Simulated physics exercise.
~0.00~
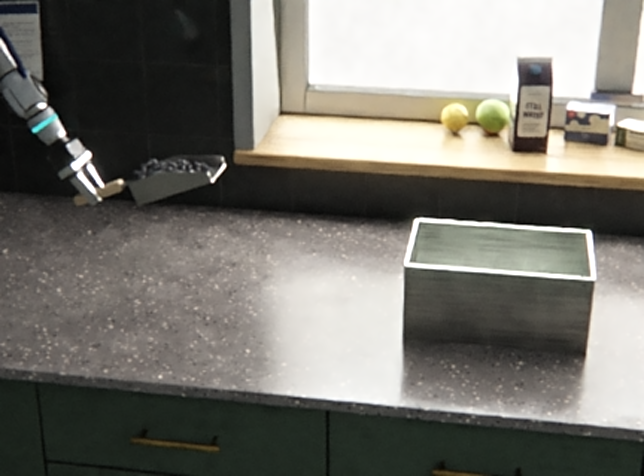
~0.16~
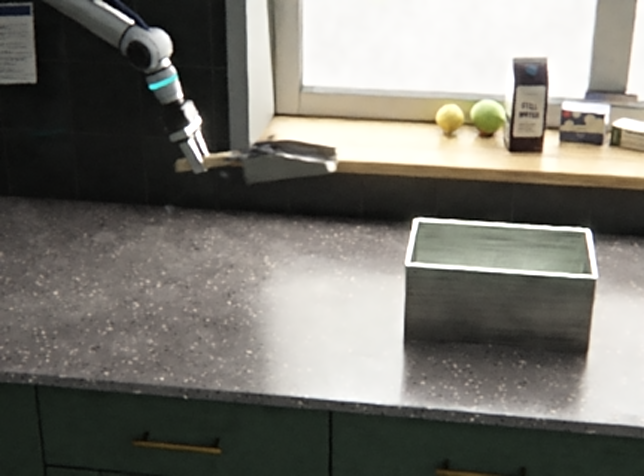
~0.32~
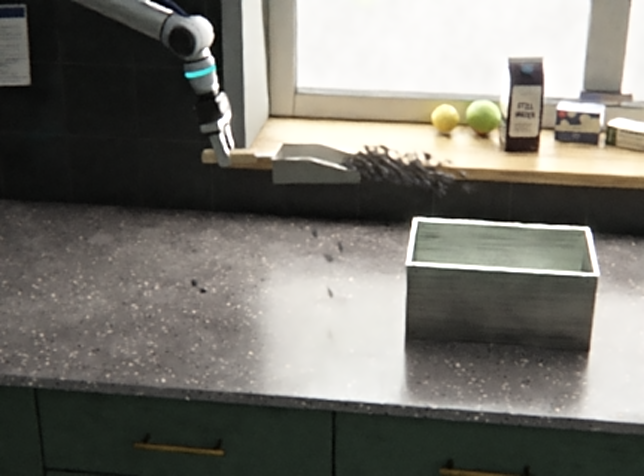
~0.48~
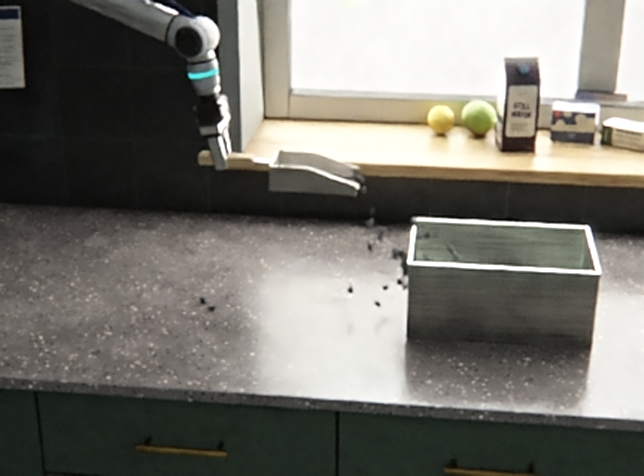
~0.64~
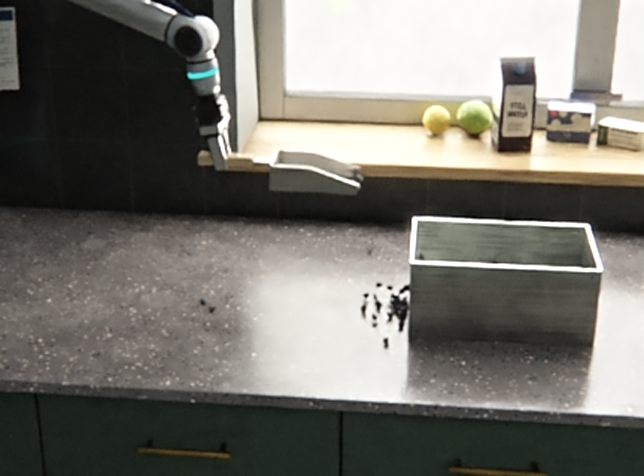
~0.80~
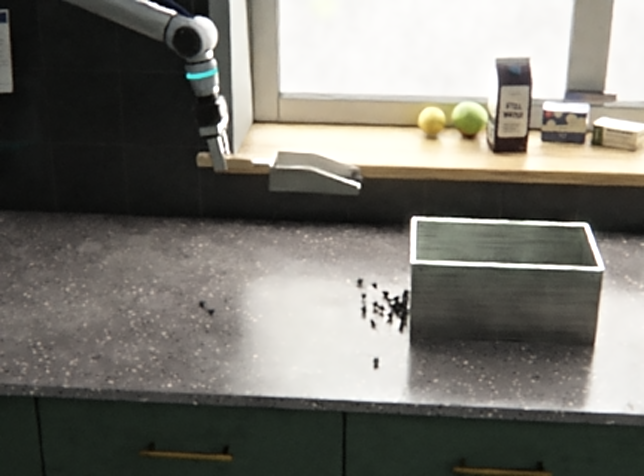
Robot arm swinging a scoop of dark pebbles rightward, flinging most into an open grey bin and scattering some on the counter.
